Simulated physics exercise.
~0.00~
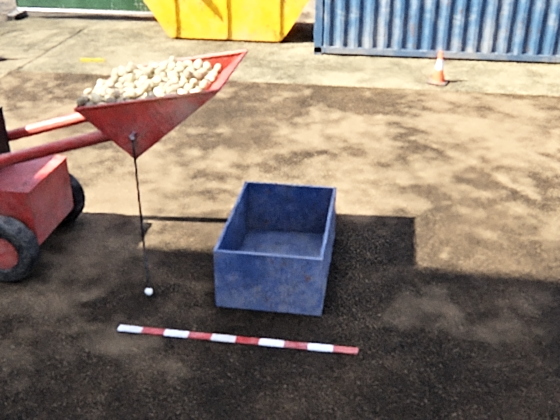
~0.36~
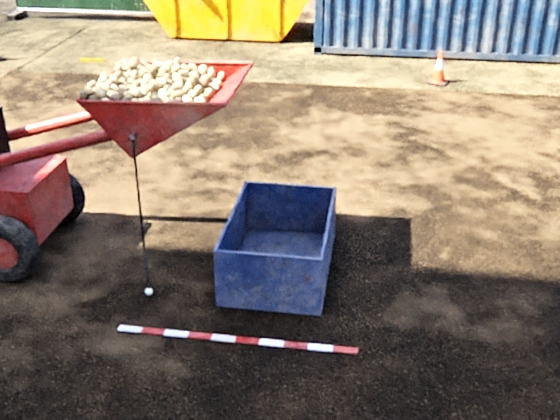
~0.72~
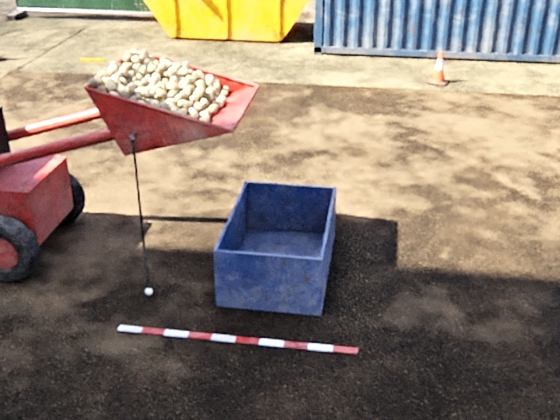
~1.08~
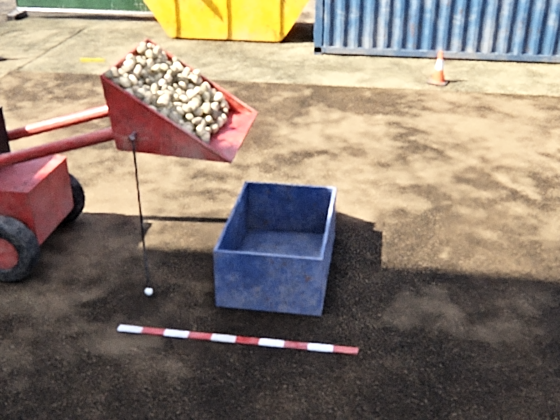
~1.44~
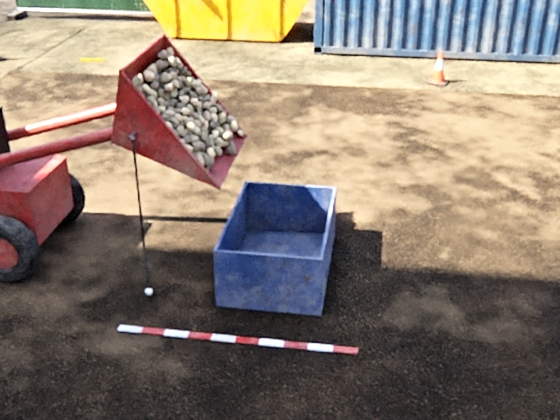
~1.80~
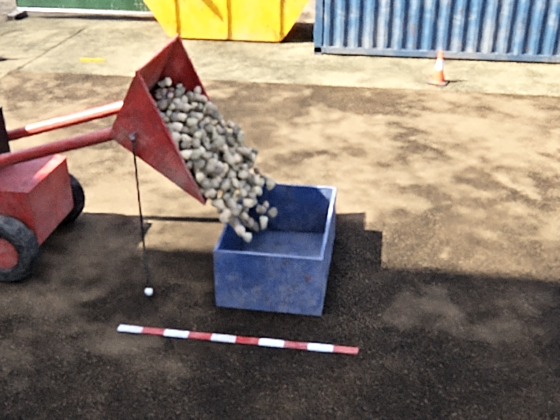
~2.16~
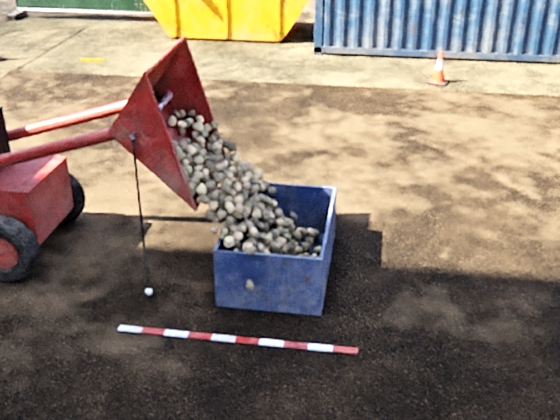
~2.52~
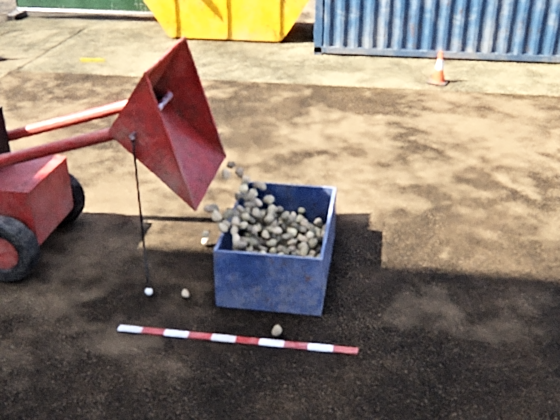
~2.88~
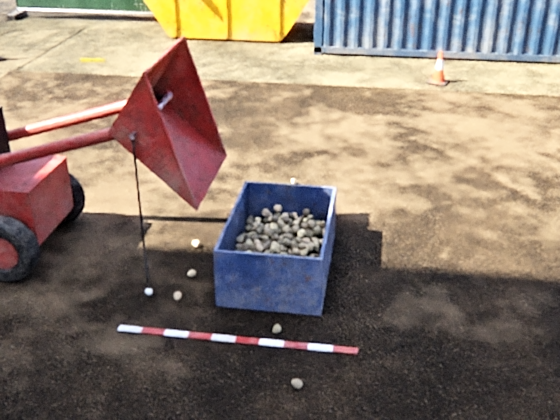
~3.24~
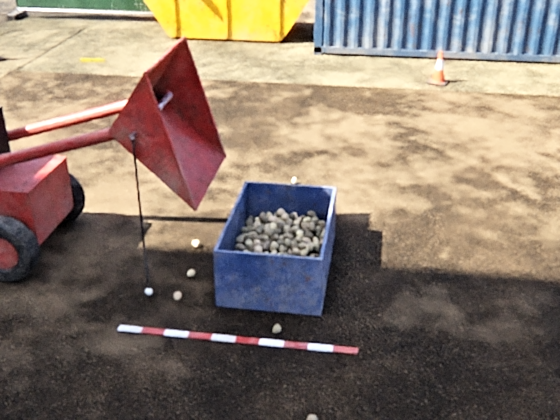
On a sunlit yard, a red loader's raised skip heaped with pale rounded stones tips forward to the right, and the stones slide out into a blue open bin. The skip ends up empty and steeply tilted, with most stones in the bin and a few scattered on the ground.
